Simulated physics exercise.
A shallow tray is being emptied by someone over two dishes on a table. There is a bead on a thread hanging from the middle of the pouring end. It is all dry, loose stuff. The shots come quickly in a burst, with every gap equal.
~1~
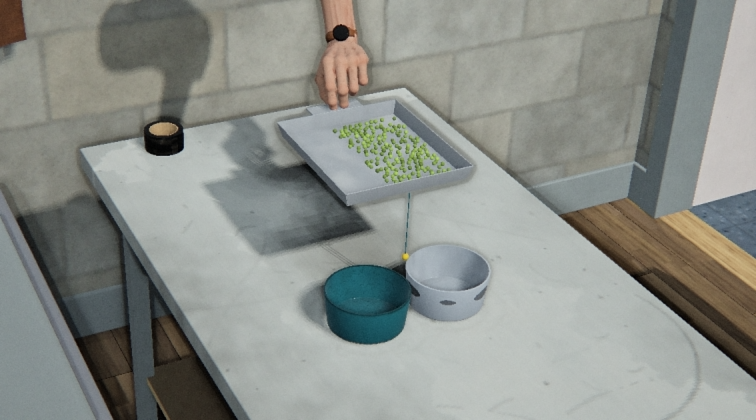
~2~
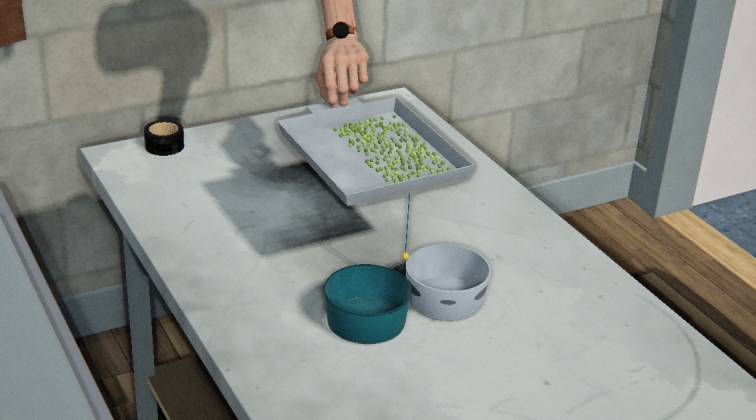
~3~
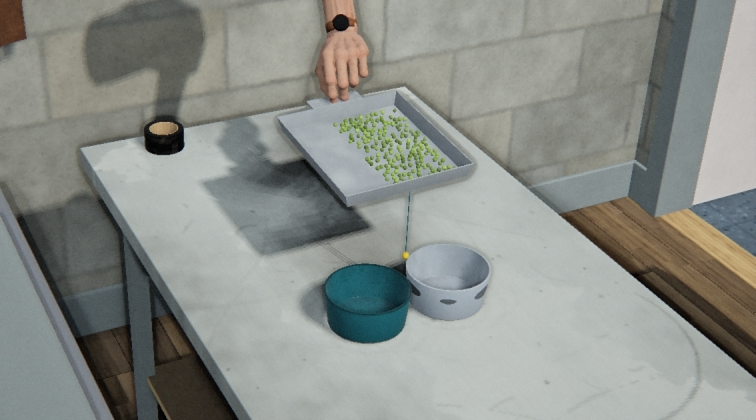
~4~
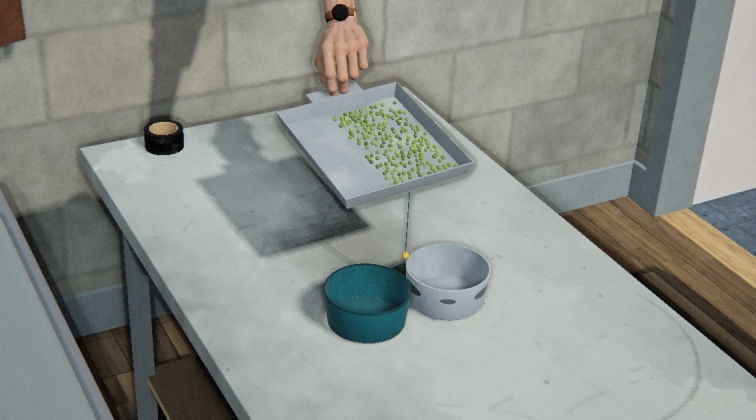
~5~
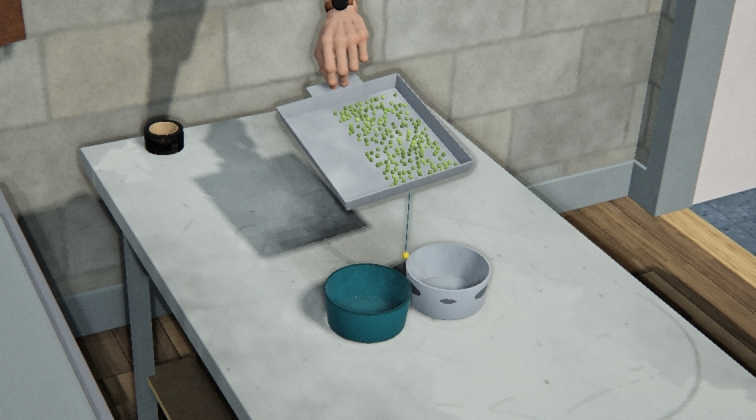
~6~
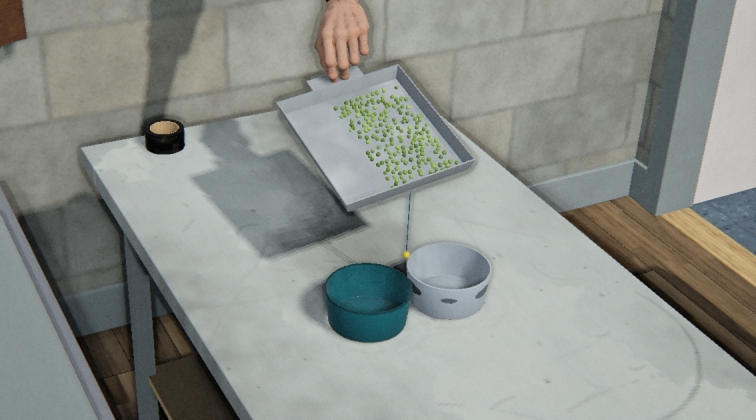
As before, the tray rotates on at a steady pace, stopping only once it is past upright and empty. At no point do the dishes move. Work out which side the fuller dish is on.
Short answer, the left dish, that's where more goes.
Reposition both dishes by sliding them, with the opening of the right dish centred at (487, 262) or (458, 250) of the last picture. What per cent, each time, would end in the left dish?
First try: Roughly 0 per cent; second try: Roughly 80 per cent.
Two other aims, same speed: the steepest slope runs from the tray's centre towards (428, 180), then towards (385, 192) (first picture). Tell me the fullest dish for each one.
Well, the dish on the right side comes out on top first, and then the dish on the left side does.
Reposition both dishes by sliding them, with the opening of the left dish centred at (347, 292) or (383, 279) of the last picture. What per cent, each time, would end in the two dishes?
First case around 100 %, second case around 70 %.
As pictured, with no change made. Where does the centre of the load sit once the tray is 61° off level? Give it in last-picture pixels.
Somewhere about pixel (364, 206).
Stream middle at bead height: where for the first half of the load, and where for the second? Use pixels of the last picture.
First part (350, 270), rest (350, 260).
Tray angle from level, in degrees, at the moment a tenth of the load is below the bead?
Somewhere near 65°.
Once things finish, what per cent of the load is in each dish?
Per hundred pieces, the left dish ends with about 100 and the right dish with about 0.
Soon after the last picture, tray tipped steeply; most on the tray; a small part in the left dish; a stray few outside both; a small part in the air.
A little later, tray tipped right over; about a quarter on the tray; about two thirds in the left dish; a stray few outside both; a small part in the air.
Later still, tray tipped past a quarter turn; nearly all in the left dish; a stray few outside both.
At rest, tray tipped past a quarter turn; nearly all in the left dish; none in the right dish; a stray few outside both.
